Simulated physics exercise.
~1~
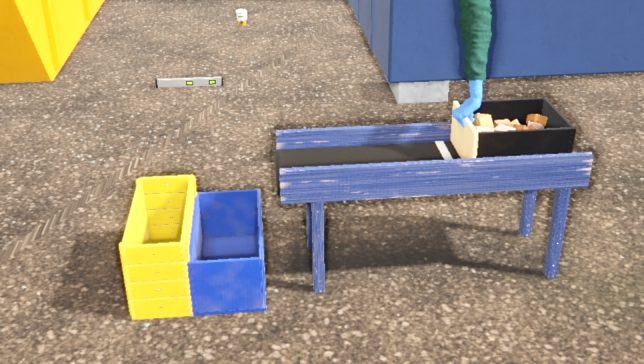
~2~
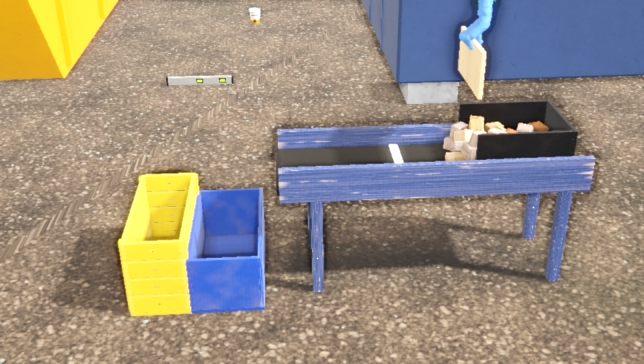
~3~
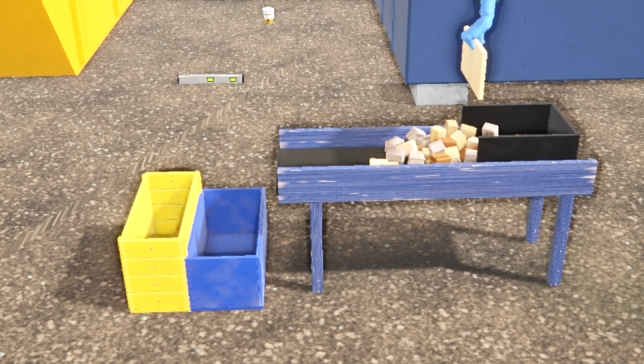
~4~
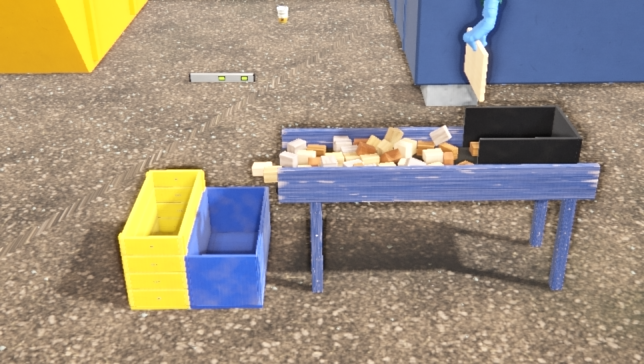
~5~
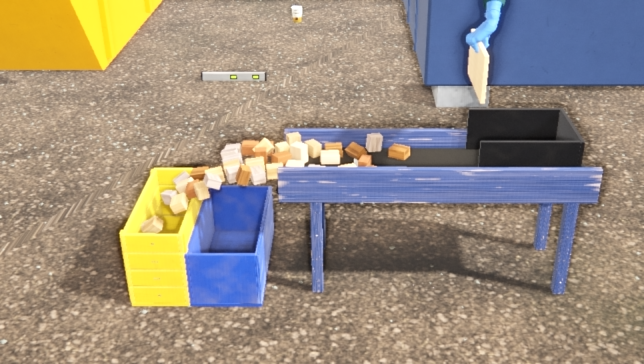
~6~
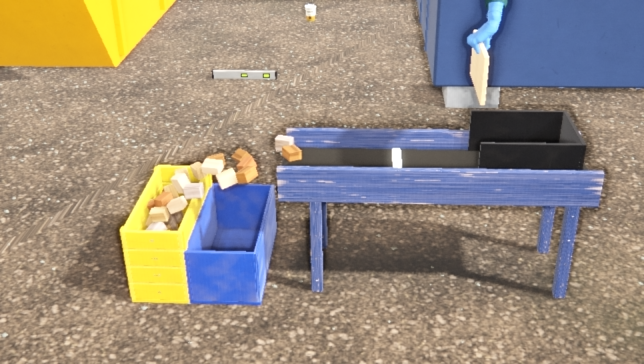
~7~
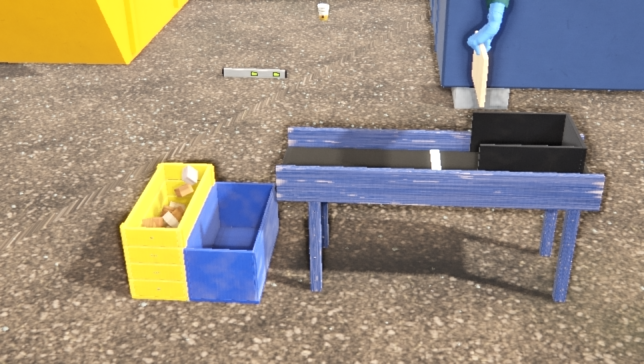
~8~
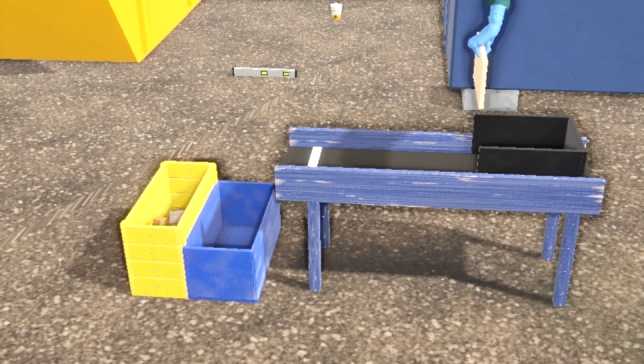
An arm in a green sleeve and blue glove holds a pale wooden gate at a black pen on a blue-framed conveyor, seen from slightly above on speckled gravelly ground. A yellow bin and a blue bin stand side by side at the left, with large yellow and blue blocks behind. The arm lifts the gate clear, and the belt carries a heap of wooden blocks leftward out of the pen. They spread along the belt, then spill off its left end over the blue bin. The blocks drop into the yellow bin, leaving the belt bare and the blue bin empty.
